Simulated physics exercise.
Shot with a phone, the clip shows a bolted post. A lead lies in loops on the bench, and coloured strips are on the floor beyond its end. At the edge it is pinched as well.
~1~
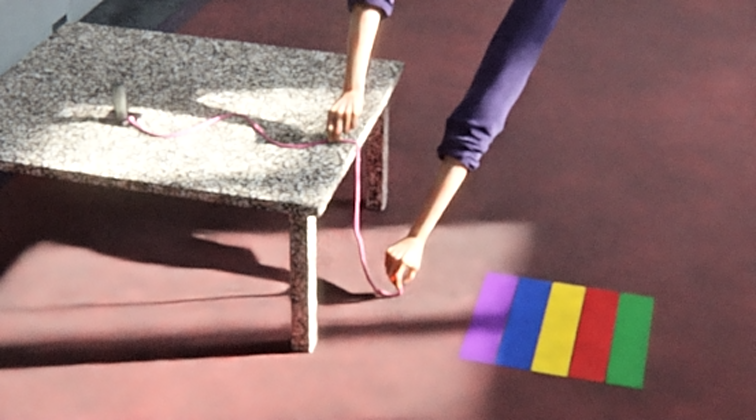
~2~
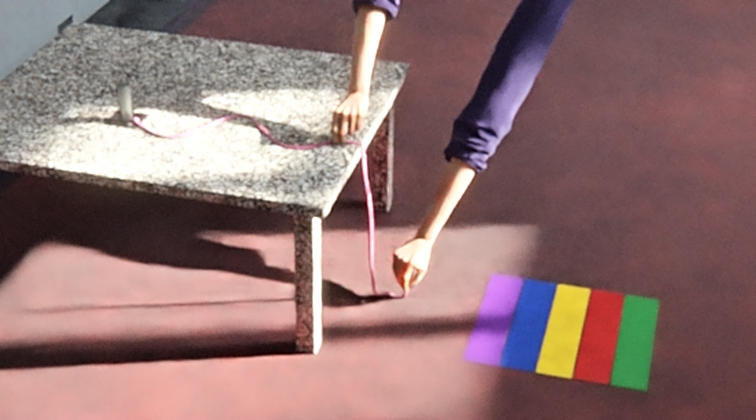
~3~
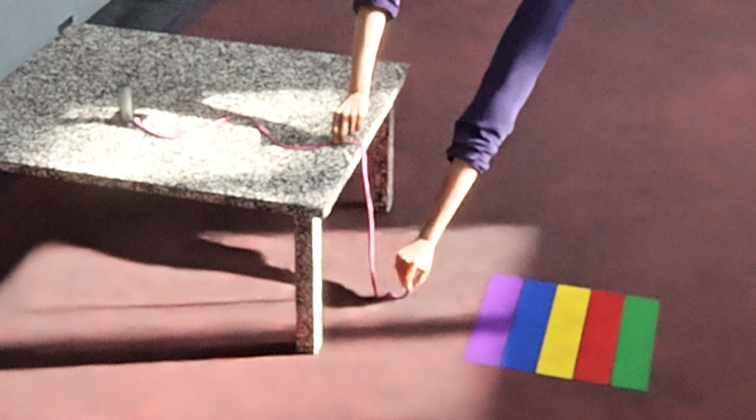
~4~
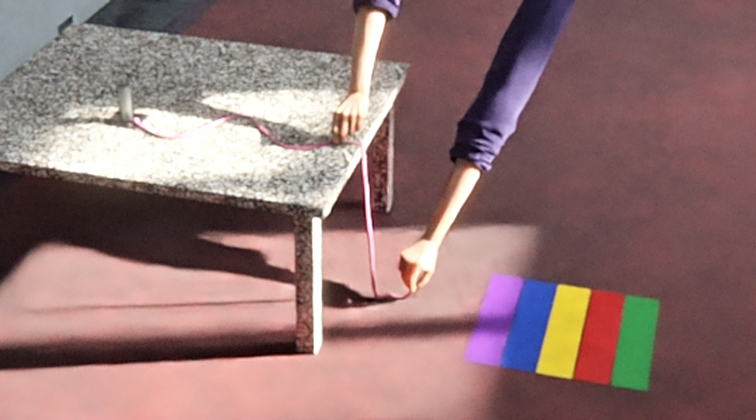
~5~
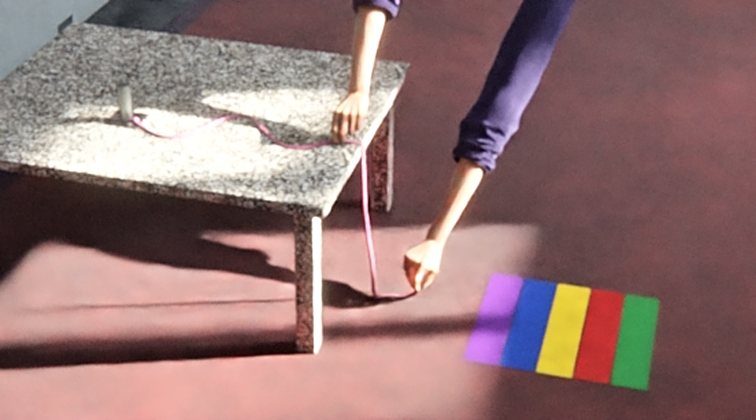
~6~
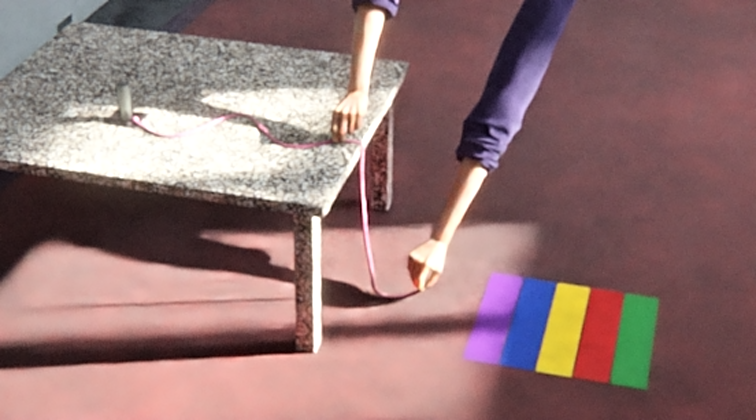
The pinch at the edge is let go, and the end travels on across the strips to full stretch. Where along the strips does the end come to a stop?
Above the red strip.
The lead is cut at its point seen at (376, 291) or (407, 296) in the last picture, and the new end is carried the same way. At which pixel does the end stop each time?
Taking them in turn, near (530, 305) and near (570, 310).
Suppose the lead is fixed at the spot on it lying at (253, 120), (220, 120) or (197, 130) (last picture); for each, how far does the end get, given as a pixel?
Roughly (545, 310), (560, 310) and (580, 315).
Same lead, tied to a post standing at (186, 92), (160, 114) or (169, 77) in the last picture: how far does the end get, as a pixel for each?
About (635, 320), (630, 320) and (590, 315).
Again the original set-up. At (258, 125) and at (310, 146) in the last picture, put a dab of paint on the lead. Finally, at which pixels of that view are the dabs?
They end up around (299, 137) and around (374, 155).
Soon after, end near (531, 306); over blue.
Then, end near (574, 312); over yellow.
At full stretch, end near (600, 317); over red. Over red.
